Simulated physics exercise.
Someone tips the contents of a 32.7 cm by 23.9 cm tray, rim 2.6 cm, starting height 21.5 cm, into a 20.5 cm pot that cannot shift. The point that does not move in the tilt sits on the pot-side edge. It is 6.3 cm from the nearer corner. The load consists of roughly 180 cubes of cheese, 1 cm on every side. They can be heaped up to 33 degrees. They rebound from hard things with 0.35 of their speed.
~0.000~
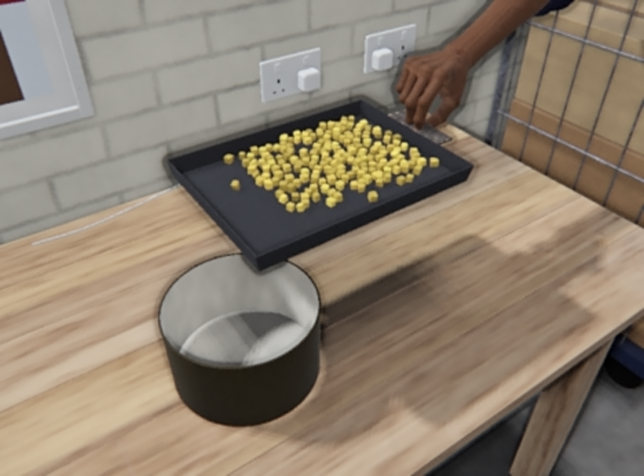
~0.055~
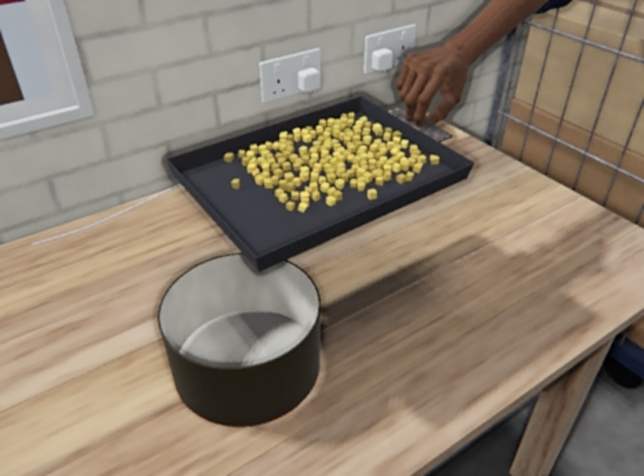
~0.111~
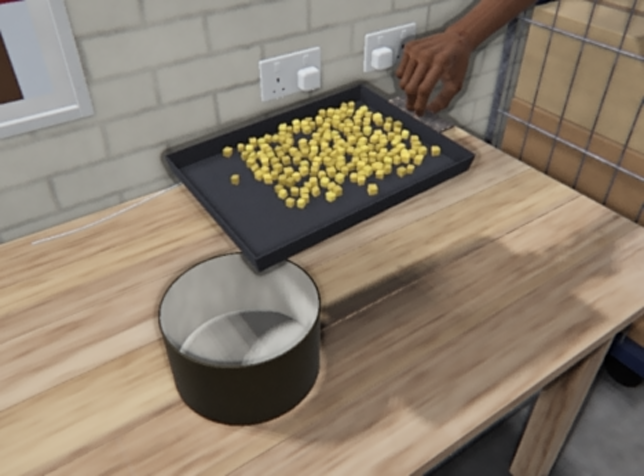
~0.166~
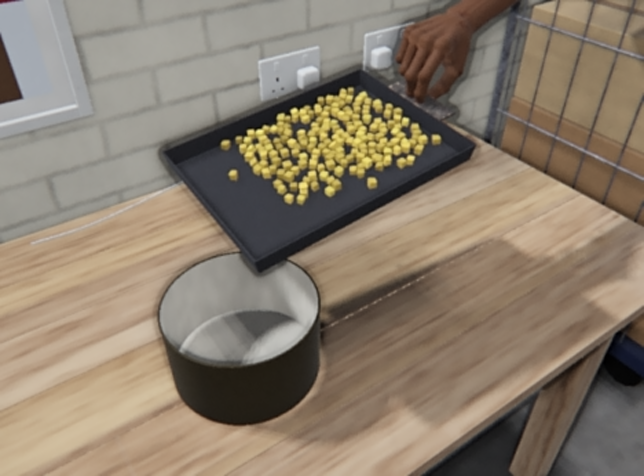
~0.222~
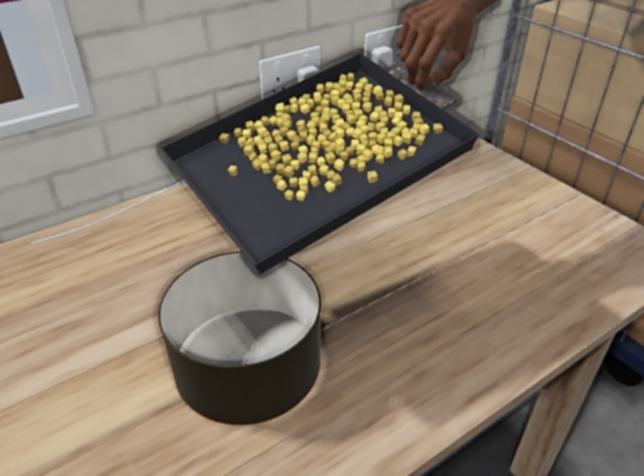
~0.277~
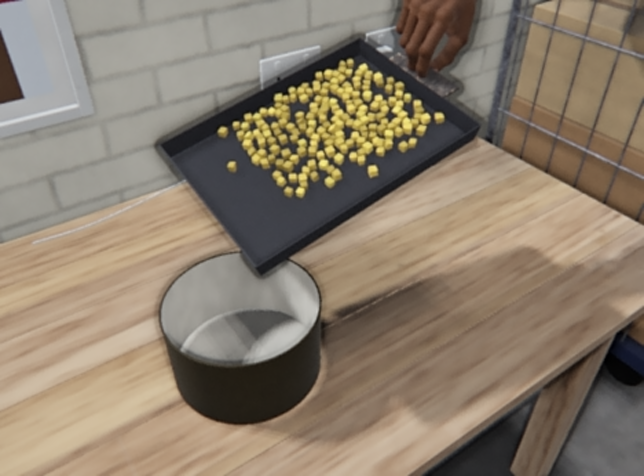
At first, a dark tray scattered with small yellow cubes sits level above a wooden table, beside a brick wall and behind a dark pot, a hand at its right end. Then the hand raises that end, slowly and then faster, leaving the tray slanting down toward the pot while the cubes keep their places on it.
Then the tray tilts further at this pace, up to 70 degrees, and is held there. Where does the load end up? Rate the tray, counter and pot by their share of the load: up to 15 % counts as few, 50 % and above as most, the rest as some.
Tray: Some; counter: Some; pot: Some.
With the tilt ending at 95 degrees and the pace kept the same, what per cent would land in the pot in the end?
Then about 65 per cent.
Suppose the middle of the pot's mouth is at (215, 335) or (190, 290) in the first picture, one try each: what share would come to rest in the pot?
Roughly 65 per cent, then 5 per cent.
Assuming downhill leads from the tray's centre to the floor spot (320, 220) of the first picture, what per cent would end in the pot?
That comes to around 30 per cent.
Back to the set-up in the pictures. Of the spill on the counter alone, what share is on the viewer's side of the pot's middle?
Estimate: Close to 100 per cent of the pieces.
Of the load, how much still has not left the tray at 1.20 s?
About 35%.
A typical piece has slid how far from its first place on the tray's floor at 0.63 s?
By then it sits near 3 cm from where it began.
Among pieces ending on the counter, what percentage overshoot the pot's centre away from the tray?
I'd put it close to 90 per cent.
After 0.63 s, tilt 43 degrees; the tray holds 100 %, the pot 0 %.
After 0.86 s, tilt 60 degrees; the tray holds 95 %, the pot 0 %.
Then, at 1.20 s, tilt 70 degrees; the tray holds 35 %, the pot 35 %.
At rest (2.5 s), tray 30 %, counter 30 %, pot 40 %.
